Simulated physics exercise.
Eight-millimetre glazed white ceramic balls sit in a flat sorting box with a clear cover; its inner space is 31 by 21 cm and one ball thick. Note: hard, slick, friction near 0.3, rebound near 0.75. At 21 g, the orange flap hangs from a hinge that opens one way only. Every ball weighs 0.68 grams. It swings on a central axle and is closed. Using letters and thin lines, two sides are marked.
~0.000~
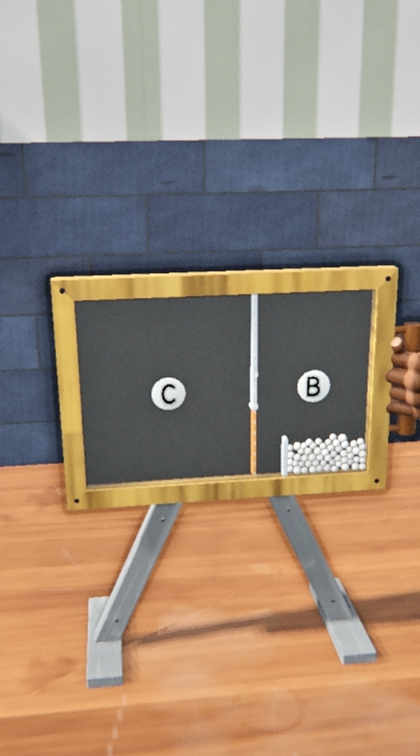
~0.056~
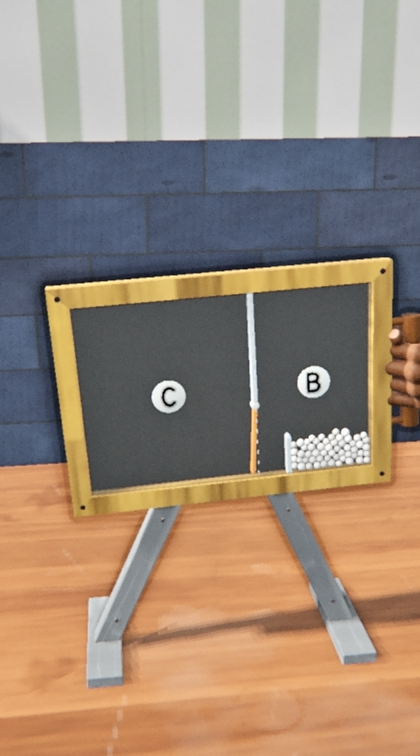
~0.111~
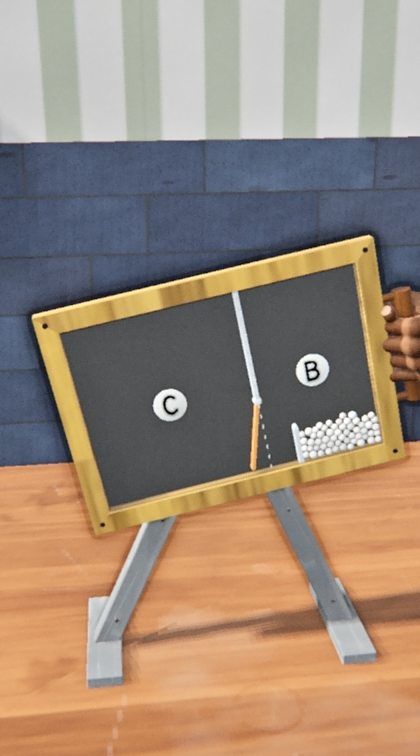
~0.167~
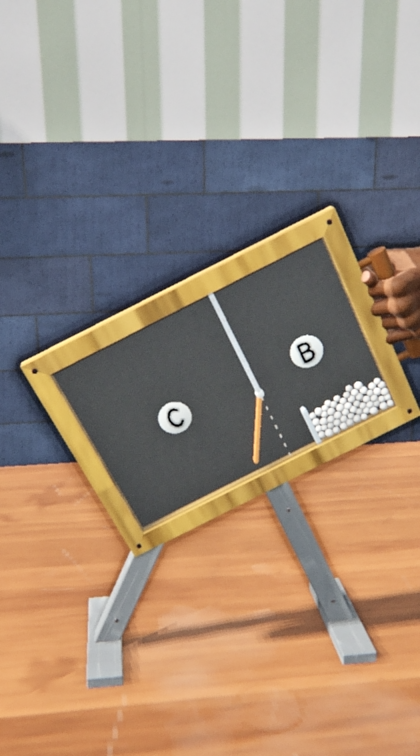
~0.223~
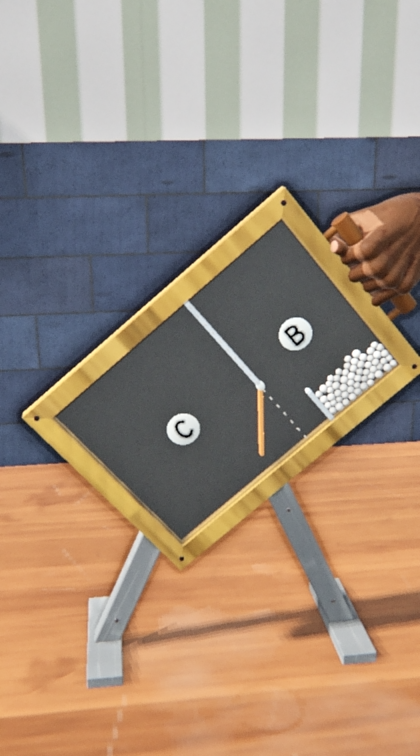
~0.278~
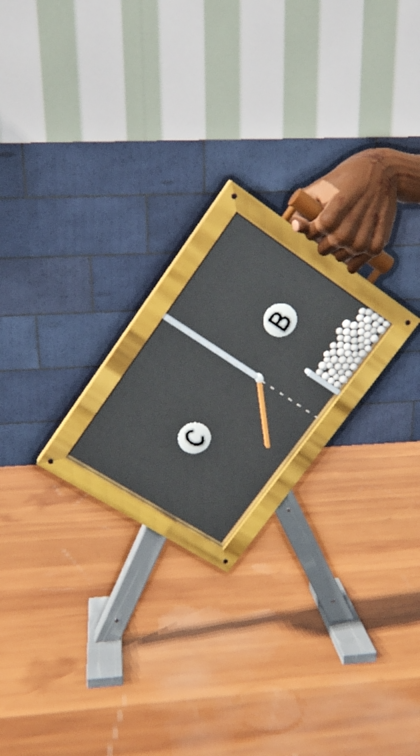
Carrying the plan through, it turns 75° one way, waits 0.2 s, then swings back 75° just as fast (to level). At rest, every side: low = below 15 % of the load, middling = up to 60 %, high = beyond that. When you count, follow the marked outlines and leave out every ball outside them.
B middling, C middling.
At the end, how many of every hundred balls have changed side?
Roughly 55 per cent.
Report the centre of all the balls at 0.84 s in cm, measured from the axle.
Offset: Approx. 3 cm right, 7 cm below.
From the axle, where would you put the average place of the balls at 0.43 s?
10 cm right, 7 cm above.
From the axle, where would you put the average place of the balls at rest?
Left: About 1 cm; below: About 9 cm.
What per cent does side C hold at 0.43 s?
Share: Some 0 %.
After 0.43 s, it stands 75° anticlockwise; the balls' middle is 10 cm right of and 7 cm above the centre; B 100 %; orange flap open 72°.
After 0.84 s, it stands 39° anticlockwise; the balls' middle is 3 cm right of and 7 cm below the centre; B 50 %, C 50 %; orange flap open 37°.
After 1.06 s, it stands level; the balls' middle is 3 cm left of and 9 cm below the centre; B 45 %, C 55 %; orange flap open 18°.
Settled by 2.3 s, it stands level; B 45 %, C 55 %; orange flap open 16°.
